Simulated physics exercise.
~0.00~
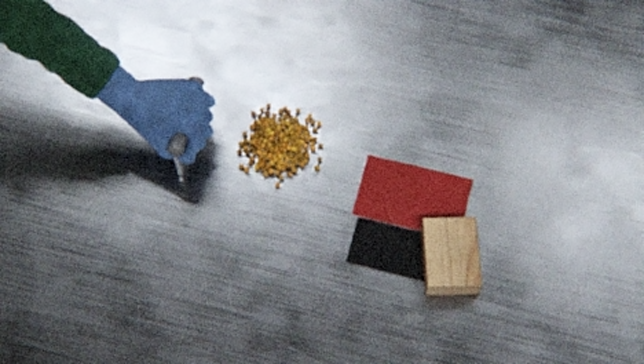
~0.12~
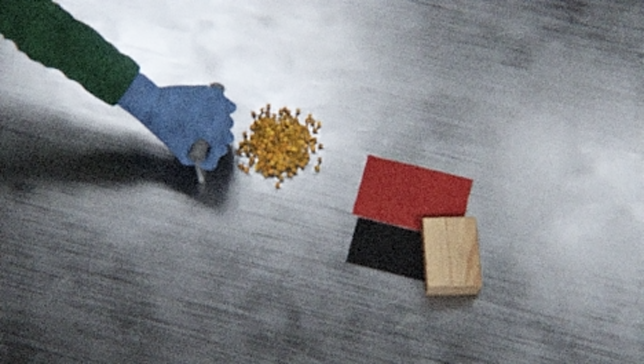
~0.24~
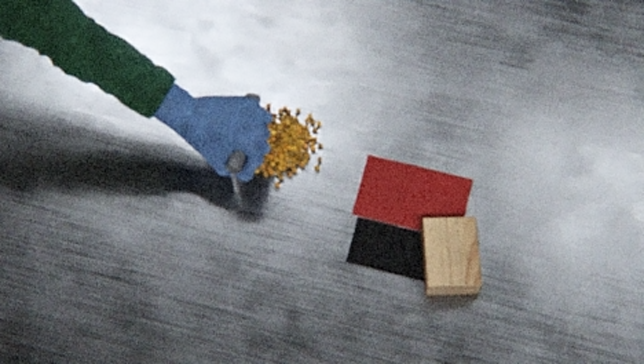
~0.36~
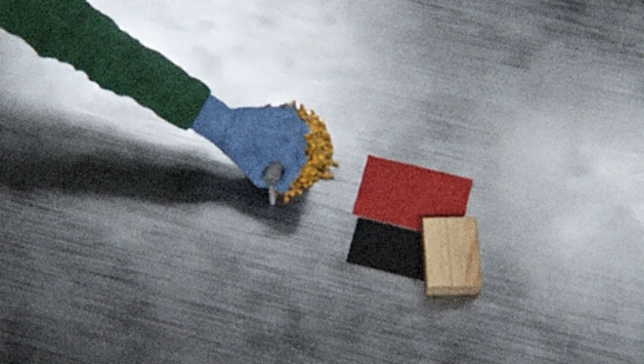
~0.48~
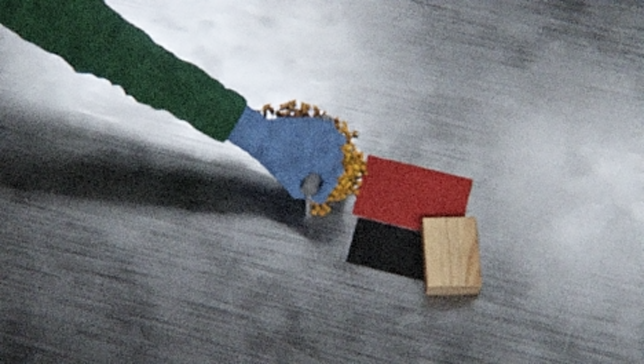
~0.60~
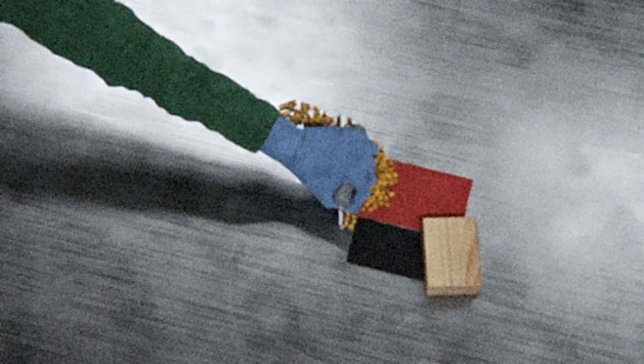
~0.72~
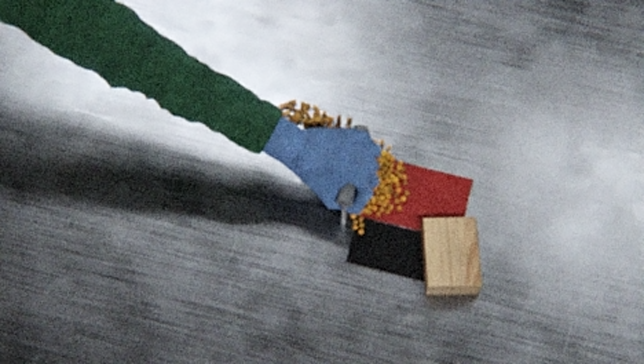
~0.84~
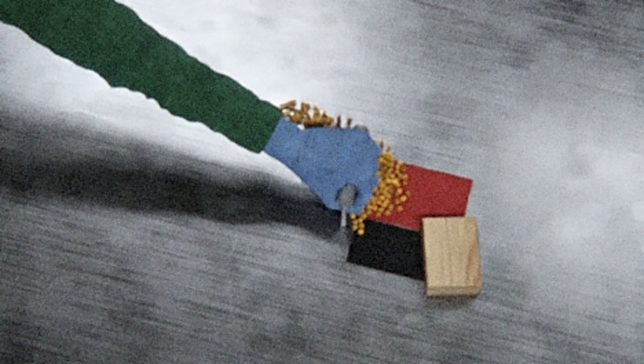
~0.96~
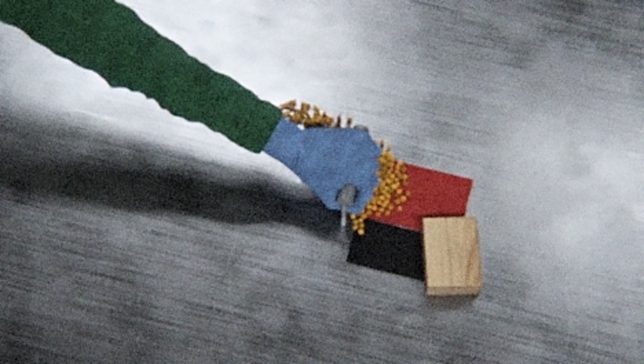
A blue-gloved hand in a green sleeve, holding a scraper, reaches in from the upper left over a brushed grey metal surface seen from above. Ahead lies a round heap of golden maize kernels, and to the right are a red sheet, a black sheet below it and a pale wooden block. The hand slides right and slightly down, meets the kernels and pushes them into a curved band, some trailing along its upper side. It stops at the sheets, short of the unmoved block. Kernels settle partly on the red sheet, the rest off the sheets.
